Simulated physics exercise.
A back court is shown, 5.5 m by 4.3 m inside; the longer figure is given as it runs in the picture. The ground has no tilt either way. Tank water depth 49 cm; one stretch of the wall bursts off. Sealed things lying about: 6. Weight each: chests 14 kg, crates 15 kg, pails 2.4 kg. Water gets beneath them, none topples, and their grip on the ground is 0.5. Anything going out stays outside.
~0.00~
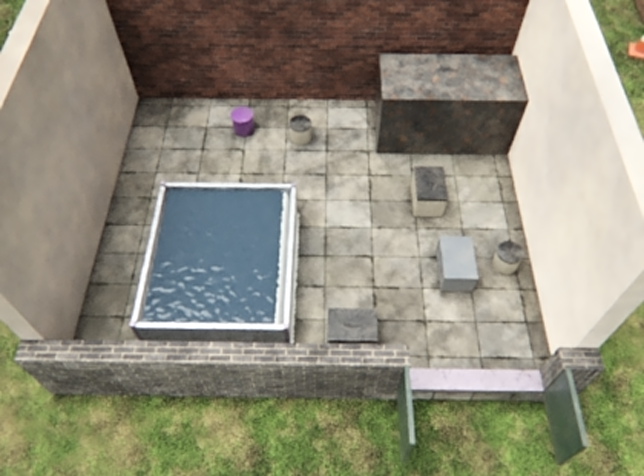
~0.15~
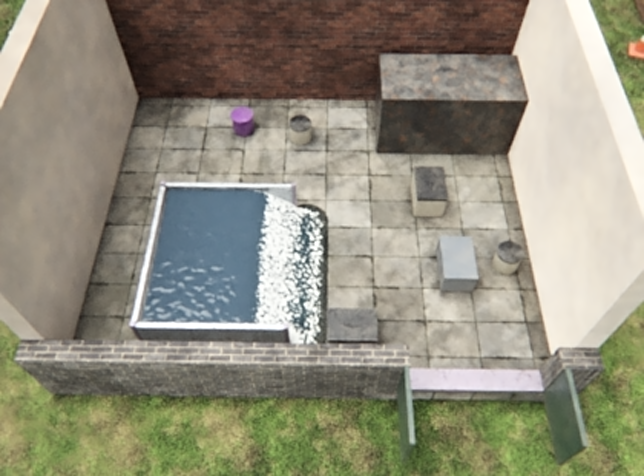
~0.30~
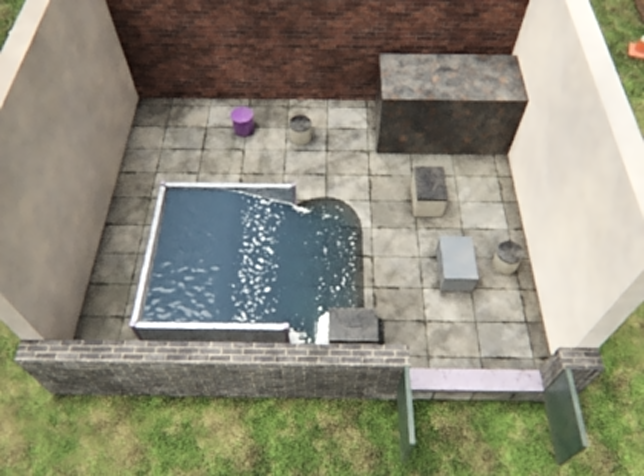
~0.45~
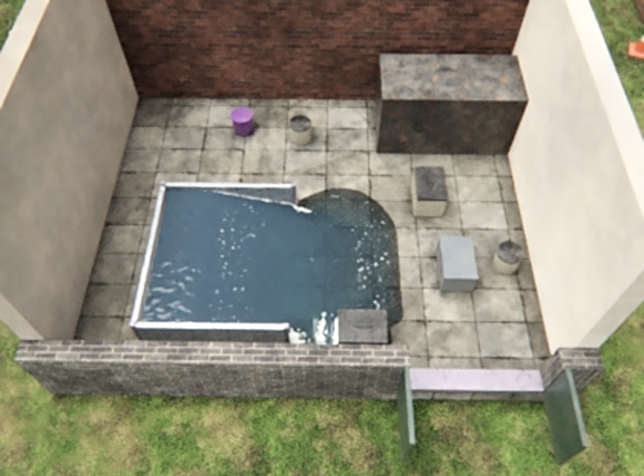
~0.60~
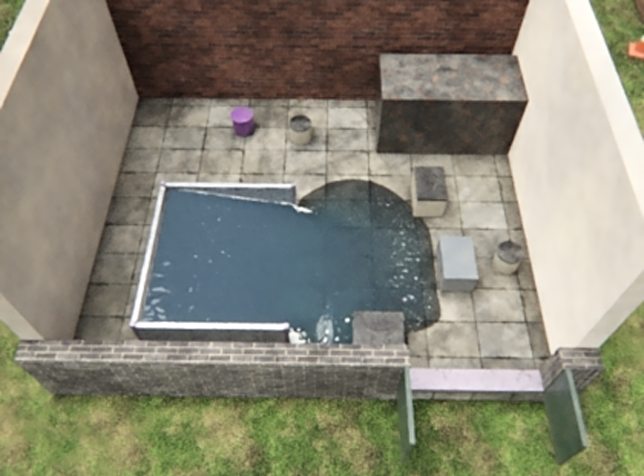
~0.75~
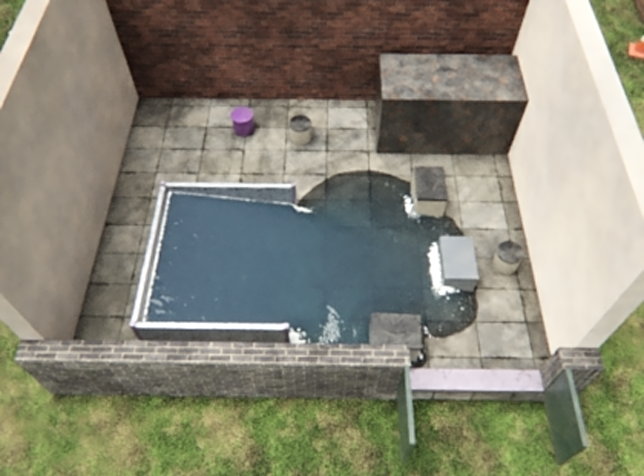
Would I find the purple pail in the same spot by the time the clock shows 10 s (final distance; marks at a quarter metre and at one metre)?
Expect it to get flushed away.
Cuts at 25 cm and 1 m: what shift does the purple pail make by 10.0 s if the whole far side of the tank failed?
Outcome for the purple pail: Modest displacement.
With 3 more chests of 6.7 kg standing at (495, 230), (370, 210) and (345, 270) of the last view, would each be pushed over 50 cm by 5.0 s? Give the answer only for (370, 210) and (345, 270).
Taking them in order, they come out greater and greater.
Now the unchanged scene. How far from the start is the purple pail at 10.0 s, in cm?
140 centimetres.
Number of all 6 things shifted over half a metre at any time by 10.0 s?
That adds up to 6.
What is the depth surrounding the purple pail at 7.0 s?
Around 12 cm.
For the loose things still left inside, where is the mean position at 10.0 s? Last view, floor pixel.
It sits at about (287, 183).
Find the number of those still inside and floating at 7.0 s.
At that moment it comes to 3.
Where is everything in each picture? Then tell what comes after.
In the first frame, the purple pail at (242, 115) rests on the ground; water covers 2.9 m2; 0 of 6 have shifted.
In the second frame, the purple pail at (242, 115) rests on the ground; 3.8 m2 under water; 0 of 6 have shifted.
In the third frame, the purple pail at (242, 115), on the bottom; 4.8 m2 under water; 0 of 6 have shifted.
In the fourth frame, the purple pail at (242, 115) rests on the ground; 5.9 m2 under water; 1 of 6 have shifted.
In the fifth frame, the purple pail at (242, 115) rests on the ground; 7.1 m2 under water; 1 of 6 have shifted.
In the sixth frame, the purple pail at (242, 115) rests on the ground; water covers 8.1 m2; 1 of 6 have shifted.
After 2.0 s the purple pail is near (242, 115), 0.0 m from its start, aground; 0 of 6 are out; 4 afloat.
After 4.5 s the purple pail is near (241, 115), 0.0 m from its start, aground; 1 of 6 are out; 3 afloat.
After 7.0 s the purple pail is near (147, 90), 1.5 m from its start, afloat; 1 of 6 are out; 3 afloat.
After 10.0 s the purple pail is near (157, 158), 1.4 m from its start, afloat; 1 of 6 are out; 3 afloat.
